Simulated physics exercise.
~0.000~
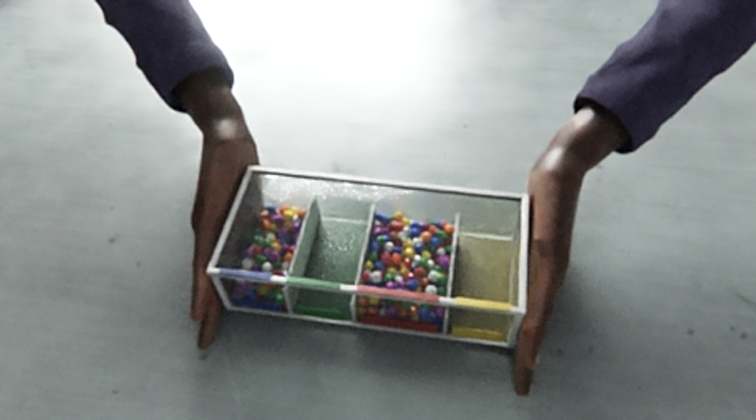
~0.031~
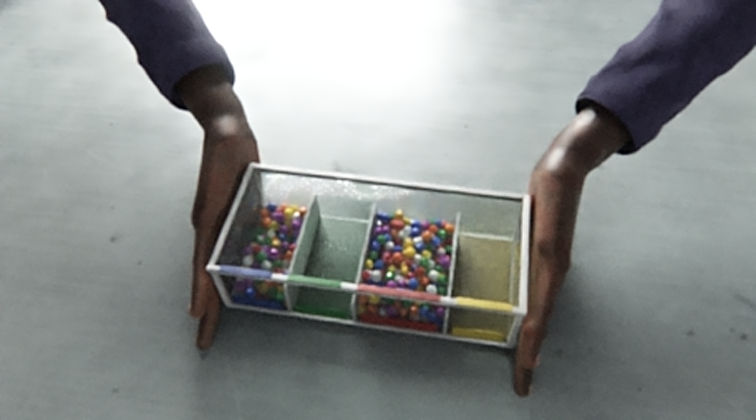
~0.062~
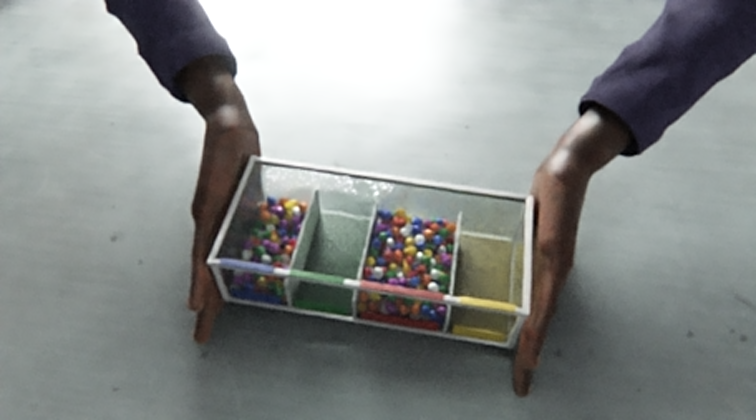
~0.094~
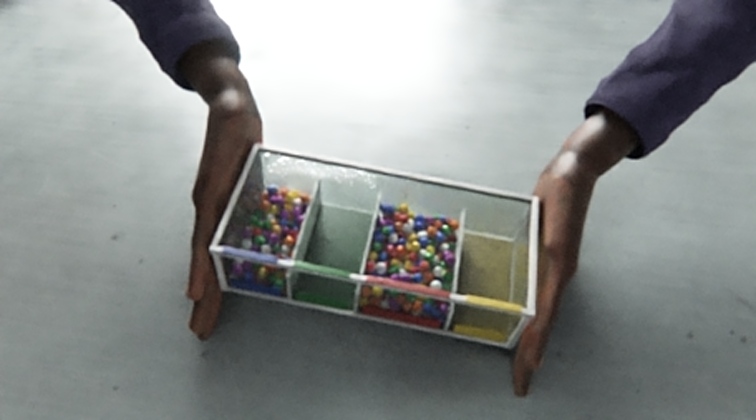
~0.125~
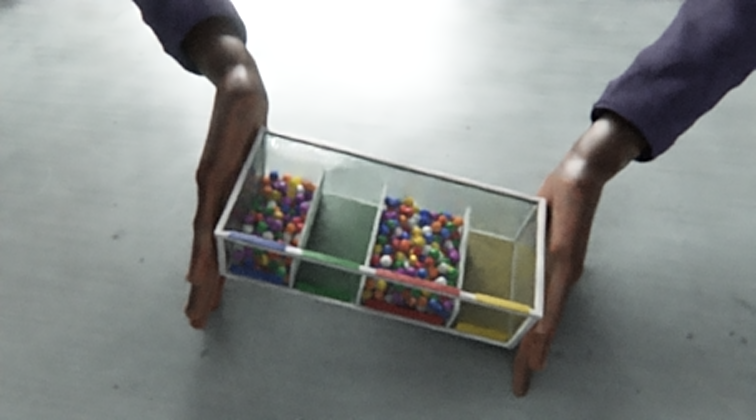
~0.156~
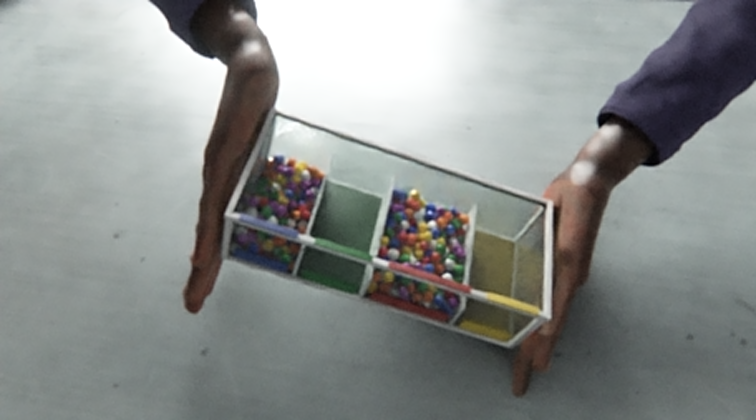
Two hands holding a clear, lidded box with four compartments, the blue and red ones containing multicoloured beads and the green and yellow ones empty, tilt it over a grey surface, raising its left end progressively higher than its right.
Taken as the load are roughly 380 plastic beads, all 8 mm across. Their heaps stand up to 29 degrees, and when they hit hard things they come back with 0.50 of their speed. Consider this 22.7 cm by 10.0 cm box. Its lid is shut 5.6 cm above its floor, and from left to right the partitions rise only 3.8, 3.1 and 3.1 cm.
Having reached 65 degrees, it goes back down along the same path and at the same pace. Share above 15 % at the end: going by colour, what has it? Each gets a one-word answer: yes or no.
My answers are red yes, blue yes, green no, yellow yes.
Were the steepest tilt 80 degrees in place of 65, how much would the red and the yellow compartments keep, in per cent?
You'd get red at 40 % and yellow at 45 %.
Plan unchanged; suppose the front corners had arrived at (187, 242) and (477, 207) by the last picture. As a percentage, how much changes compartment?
Near 30 %.
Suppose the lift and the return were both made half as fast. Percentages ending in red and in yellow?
My answer: Red gets 55 %, while yellow gets 15 %.
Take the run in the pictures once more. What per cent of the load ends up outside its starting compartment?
30 %.
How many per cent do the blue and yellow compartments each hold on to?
In blue it's 20, in yellow it's 20.
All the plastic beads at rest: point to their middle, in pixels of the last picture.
Somewhere around (420, 272) in the final frame.
Then, at 0.51 s, tilt 64 degrees; red 60 %, blue 30 %, yellow 10 %.
Then, at 0.74 s, tilt 25 degrees; red 50 %, blue 20 %, green 5 %, yellow 20 %.
Then, at 1.09 s, tilt 0 degrees; red 50 %, blue 20 %, green 5 %, yellow 20 %.
In the end, at 1.6 s, red 50 %, blue 20 %, green 5 %, yellow 20 %.
